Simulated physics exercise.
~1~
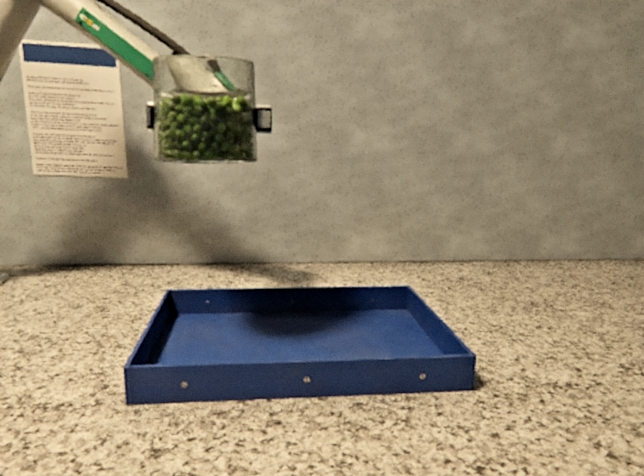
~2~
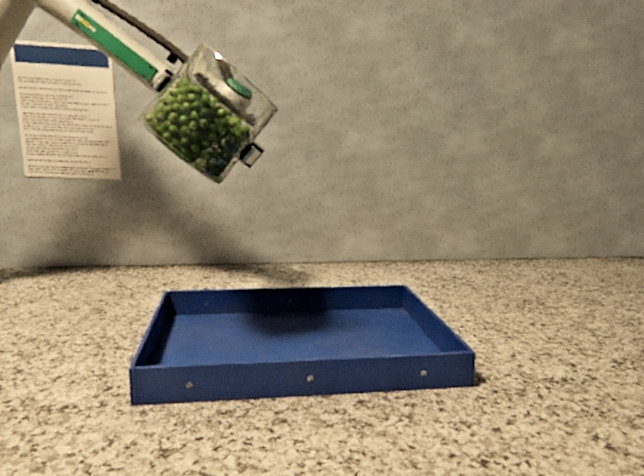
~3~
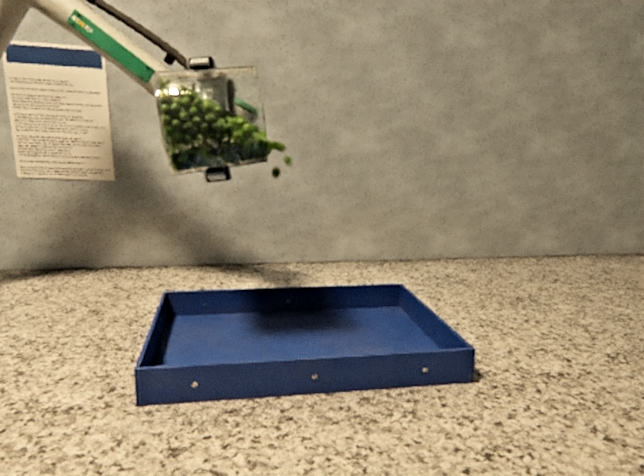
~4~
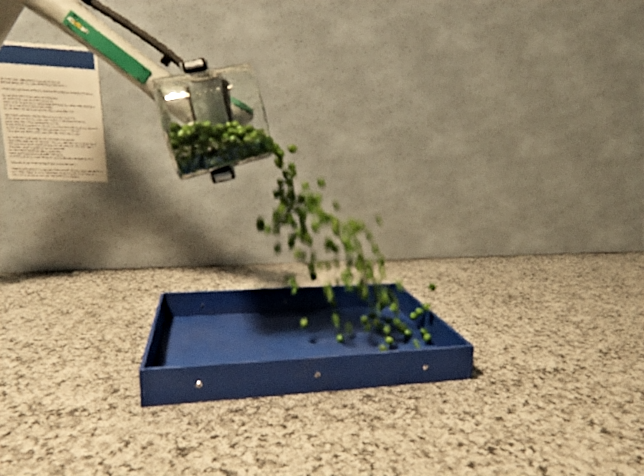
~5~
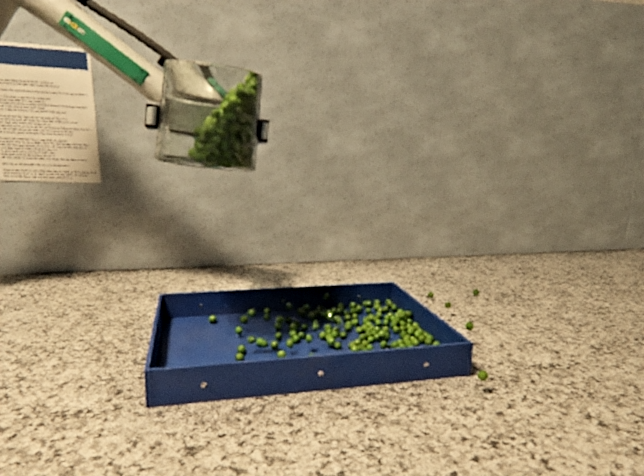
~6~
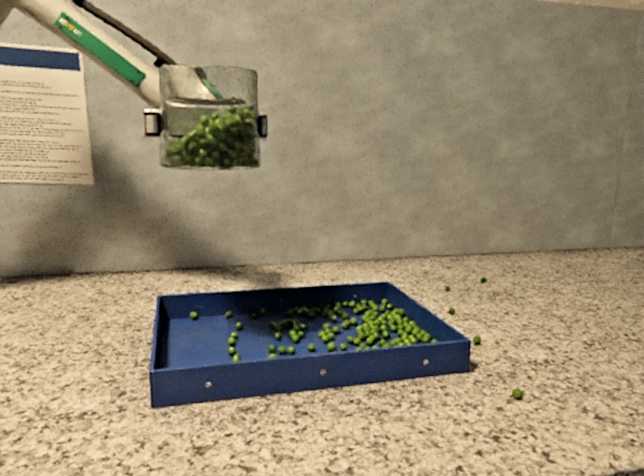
At first, a robot arm holds a clear cup of green beads upright above and to the left of a shallow blue tray on a speckled table top. The arm tips the cup toward the right, and a few beads begin to slip over its rim. Tilted onto its side, the cup then lets a loose stream tumble down into the tray. The arm swings the cup back upright, halting the flow. In the end, many beads lie scattered toward the tray's right side, a few rest on the table beyond it, and plenty remain in the cup.
